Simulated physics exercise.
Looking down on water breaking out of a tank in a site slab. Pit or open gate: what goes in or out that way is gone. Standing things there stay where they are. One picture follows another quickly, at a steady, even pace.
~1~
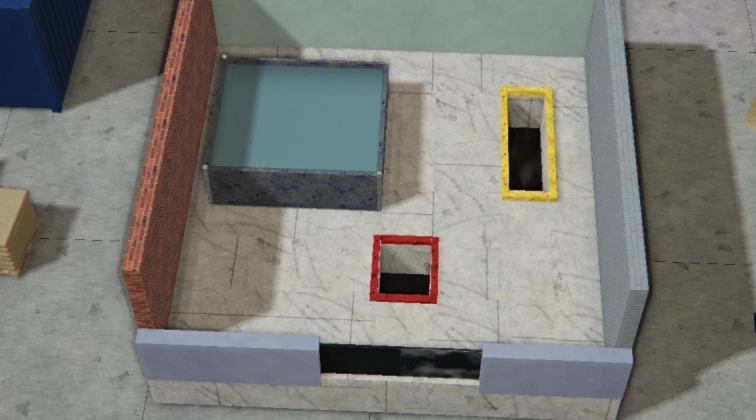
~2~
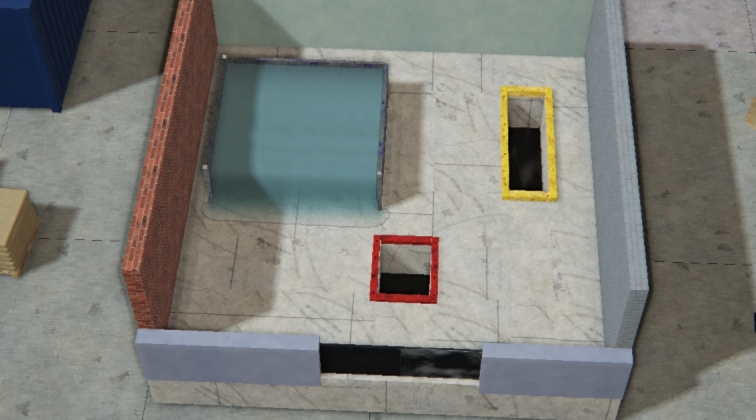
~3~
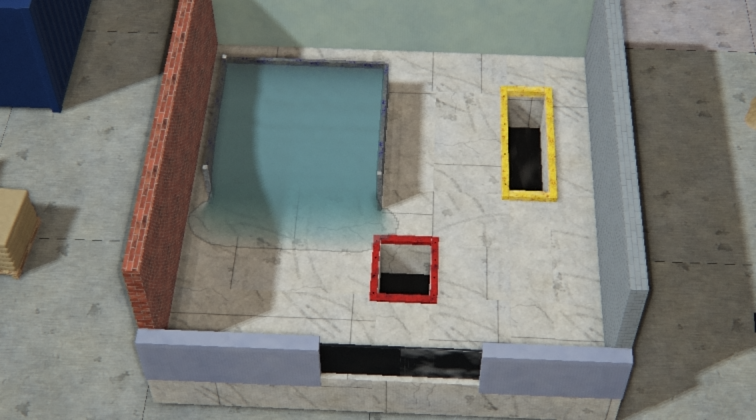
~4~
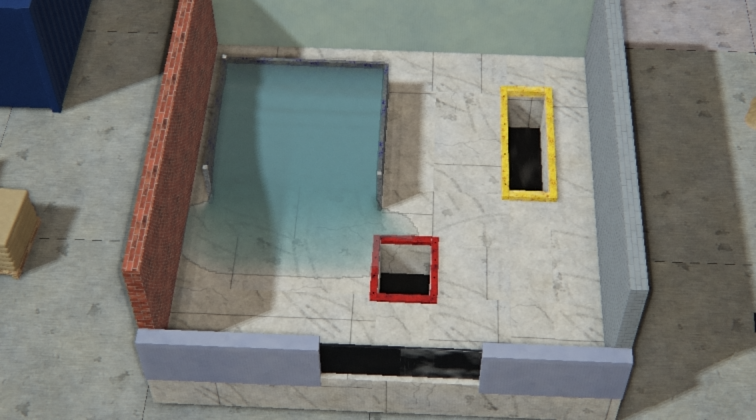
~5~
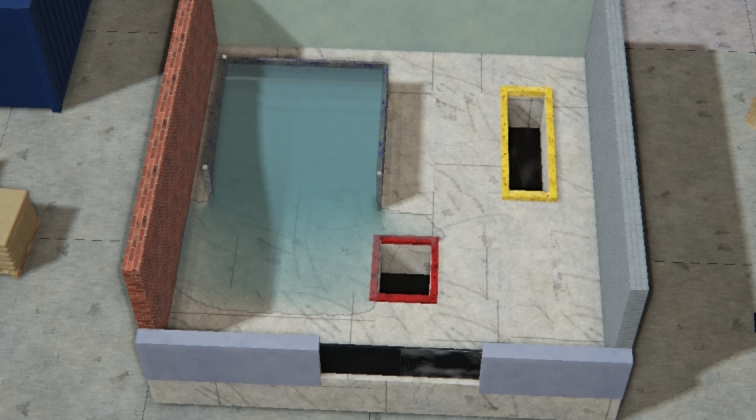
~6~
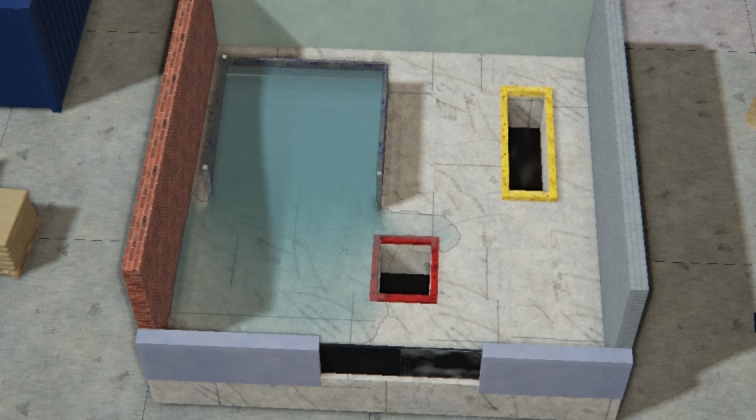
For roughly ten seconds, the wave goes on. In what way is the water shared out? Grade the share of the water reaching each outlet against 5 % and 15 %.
By my reckoning the gate stays under 5 %, the red pit goes over 15 %, the yellow pit stays under 5 %.
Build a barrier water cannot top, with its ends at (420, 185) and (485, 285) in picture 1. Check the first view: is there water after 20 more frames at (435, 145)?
Waterless.
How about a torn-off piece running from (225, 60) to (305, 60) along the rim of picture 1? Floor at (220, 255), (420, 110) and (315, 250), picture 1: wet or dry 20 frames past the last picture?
Point 1: Inundated; point 2: Inundated; point 3: Unwetted.
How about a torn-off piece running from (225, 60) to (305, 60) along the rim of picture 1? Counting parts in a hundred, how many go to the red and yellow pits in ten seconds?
In percent: Red 4, yellow 14.
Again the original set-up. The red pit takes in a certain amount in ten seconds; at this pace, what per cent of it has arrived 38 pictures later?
That comes out to 75 per cent by my count.
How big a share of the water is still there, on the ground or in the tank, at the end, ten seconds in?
Close to 76 %.
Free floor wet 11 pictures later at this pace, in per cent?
I reckon around 40 %.
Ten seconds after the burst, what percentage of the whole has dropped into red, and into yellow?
About 22 percent for the first and about 2 percent for the second.
A moment on, water covers 30 % of the floor; the gate 0 %, the red pit 3 %, the yellow pit 0 %.
Next, water covers 40 % of the floor; the gate 0 %, the red pit 5 %, the yellow pit 0 %.
Then, water covers 55 % of the floor; the gate 0 %, the red pit 9 %, the yellow pit 0 %.
Later, water covers 85 % of the floor; the gate 0 %, the red pit 18 %, the yellow pit 1 %.
In the end, water covers 95 % of the floor; the gate 0 %, the red pit 23 %, the yellow pit 2 %.
